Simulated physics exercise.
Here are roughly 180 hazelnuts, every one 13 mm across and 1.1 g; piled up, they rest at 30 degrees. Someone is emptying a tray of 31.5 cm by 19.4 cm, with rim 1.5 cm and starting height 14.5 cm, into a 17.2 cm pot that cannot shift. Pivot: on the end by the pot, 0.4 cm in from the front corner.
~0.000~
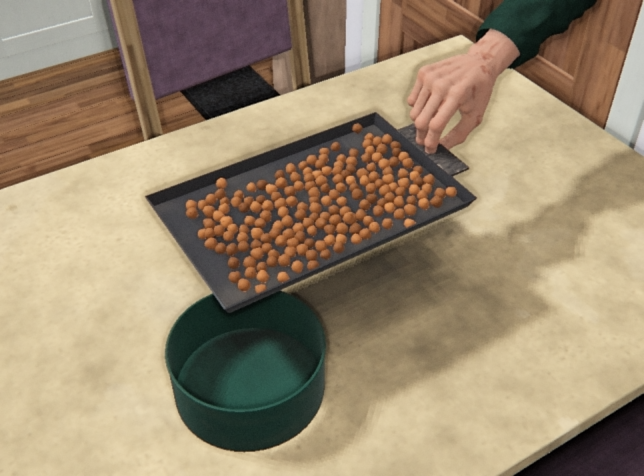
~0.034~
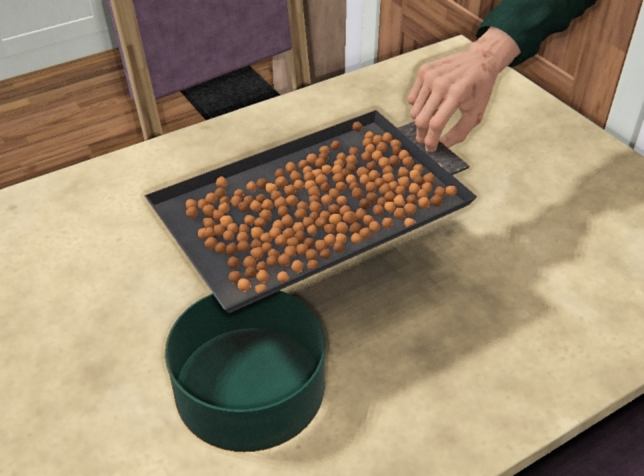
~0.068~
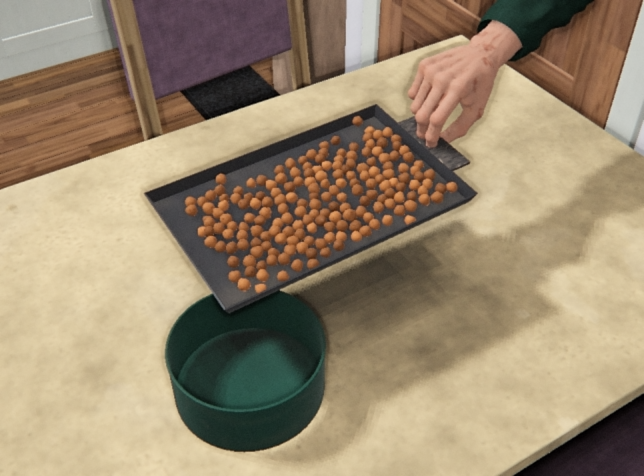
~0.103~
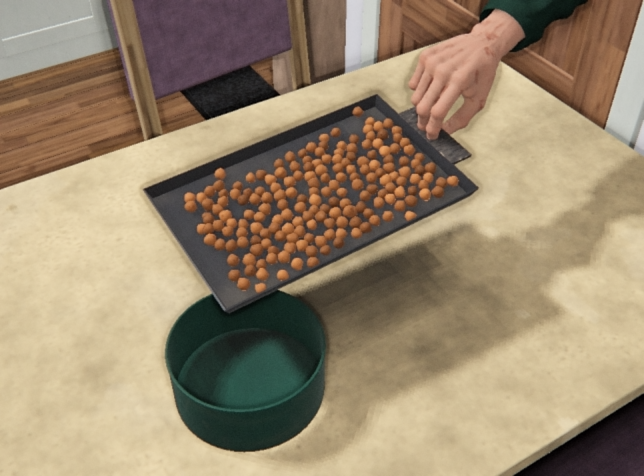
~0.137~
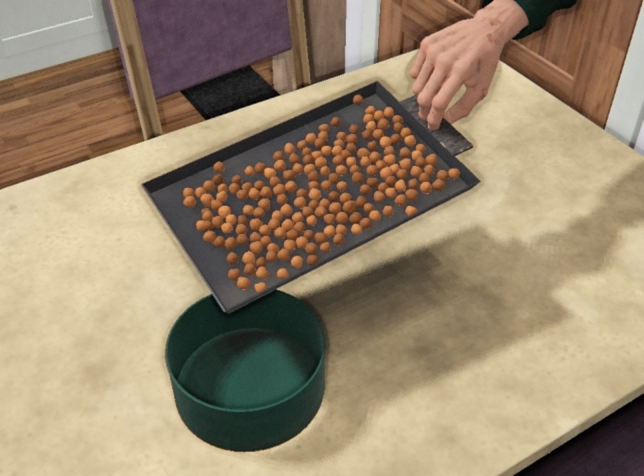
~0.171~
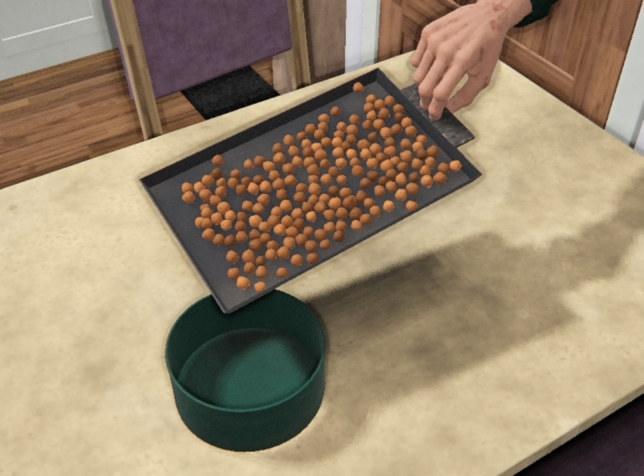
A dark tray of round brown nuts tilting gradually above a green pot as a hand raises its far right end.
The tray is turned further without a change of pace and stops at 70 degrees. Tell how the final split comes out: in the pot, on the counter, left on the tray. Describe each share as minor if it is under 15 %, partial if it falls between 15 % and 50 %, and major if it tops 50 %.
Pot - major; counter - partial; left on the tray - minor.
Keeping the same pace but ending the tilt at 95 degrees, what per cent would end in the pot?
It would be near 60 per cent.
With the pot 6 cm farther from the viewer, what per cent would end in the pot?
It would come to roughly 0 percent.
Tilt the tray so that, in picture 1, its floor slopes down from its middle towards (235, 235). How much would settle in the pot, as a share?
Roughly 20 percent of them.
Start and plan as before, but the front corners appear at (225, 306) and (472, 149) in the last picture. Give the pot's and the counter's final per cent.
In the pot: 30 per cent; on the counter: 65 per cent.
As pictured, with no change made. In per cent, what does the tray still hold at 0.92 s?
About 15% of the load.
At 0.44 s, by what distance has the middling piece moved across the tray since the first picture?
4 cm.
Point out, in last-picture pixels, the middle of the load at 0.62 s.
I reckon close to (277, 248).
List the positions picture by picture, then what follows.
Tray tilt 0 degrees, front corners at (228, 303) and (469, 197); middle of the pieces at (314, 201); pot at (246, 344), in the first picture.
Tray tilt 1 degrees, front corners at (228, 303) and (470, 195); middle of the pieces at (314, 200), in the second picture.
Tray tilt 2 degrees, front corners at (228, 303) and (470, 192); middle of the pieces at (314, 197), in the third picture.
Tray tilt 5 degrees, front corners at (227, 304) and (471, 187), lowest corner left front; middle of the pieces at (314, 192), in the fourth picture.
Tray tilt 8 degrees, front corners at (227, 305) and (473, 180), lowest corner left front; middle of the pieces at (314, 186), in the fifth picture.
Tray tilt 12 degrees, front corners at (227, 305) and (474, 173), lowest corner left front; middle of the pieces at (314, 180); pot at (246, 344). Its pace works out near 110 degrees a second, in the sixth picture.
After 0.44 s, tilt 41 degrees; the tray holds 100 %, the pot 0 %.
After 0.62 s, tilt 60 degrees; the tray holds 85 %, the pot 0 %.
After 0.92 s, tilt 70 degrees; the tray holds 15 %, the pot 40 %.
By 2.5 s all is still; pot 65 %, counter 35 %, tray 0 %.
